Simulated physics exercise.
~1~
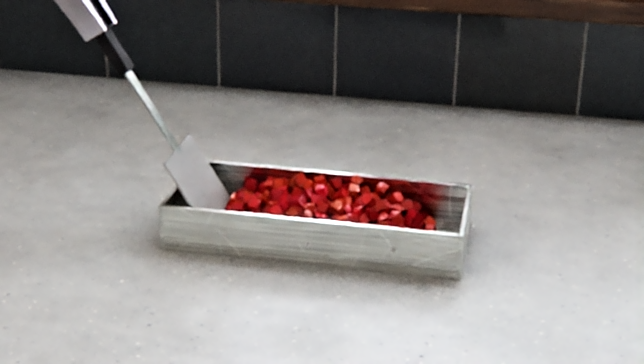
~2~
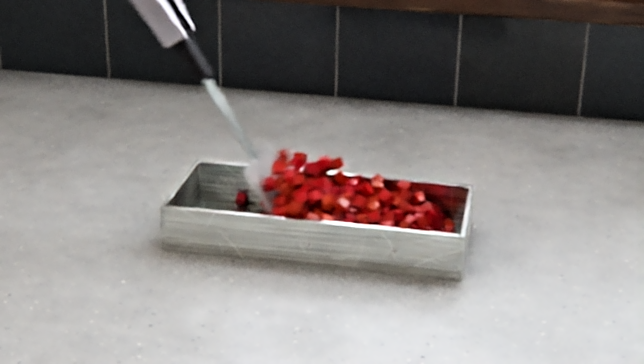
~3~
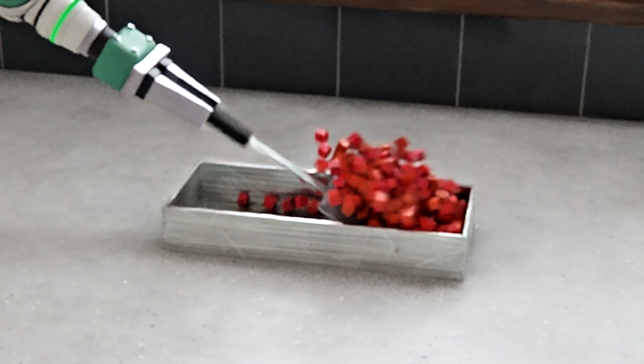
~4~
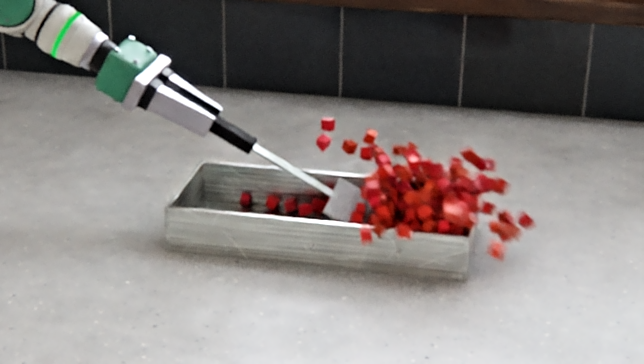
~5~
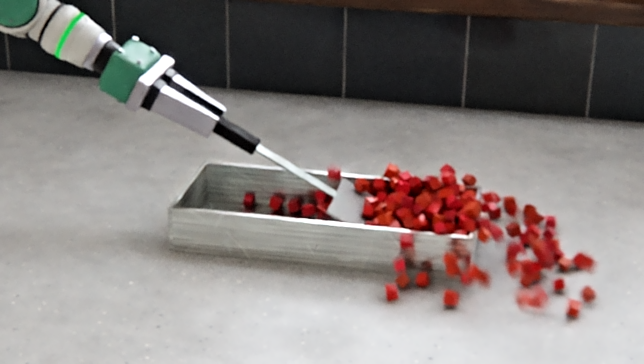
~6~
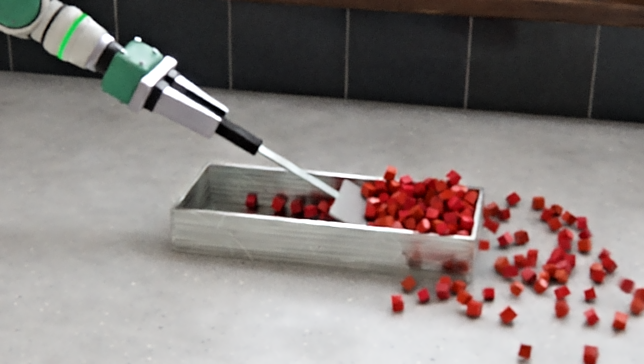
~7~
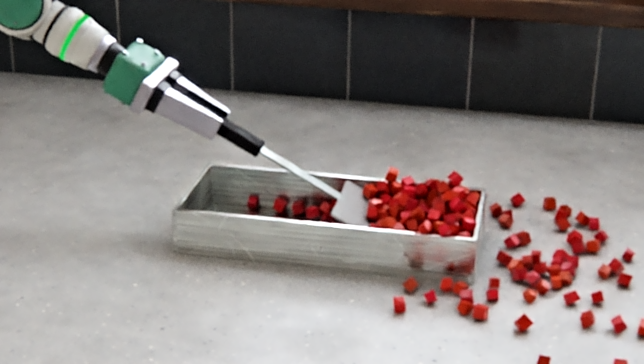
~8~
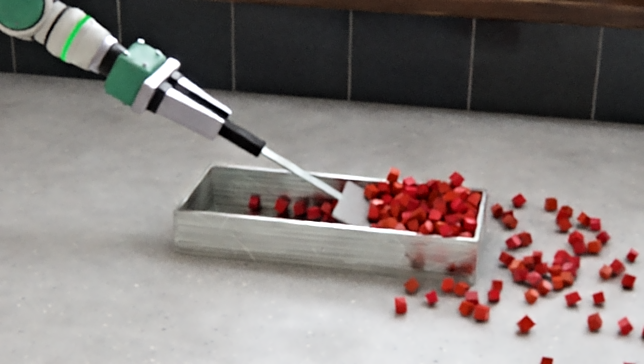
A robot arm pushed a flat paddle rightward through a metal tin of small red cubes, heaping them up until many flew over the far end and scattered across the gray tabletop, while most stayed piled in the tin against the resting paddle.
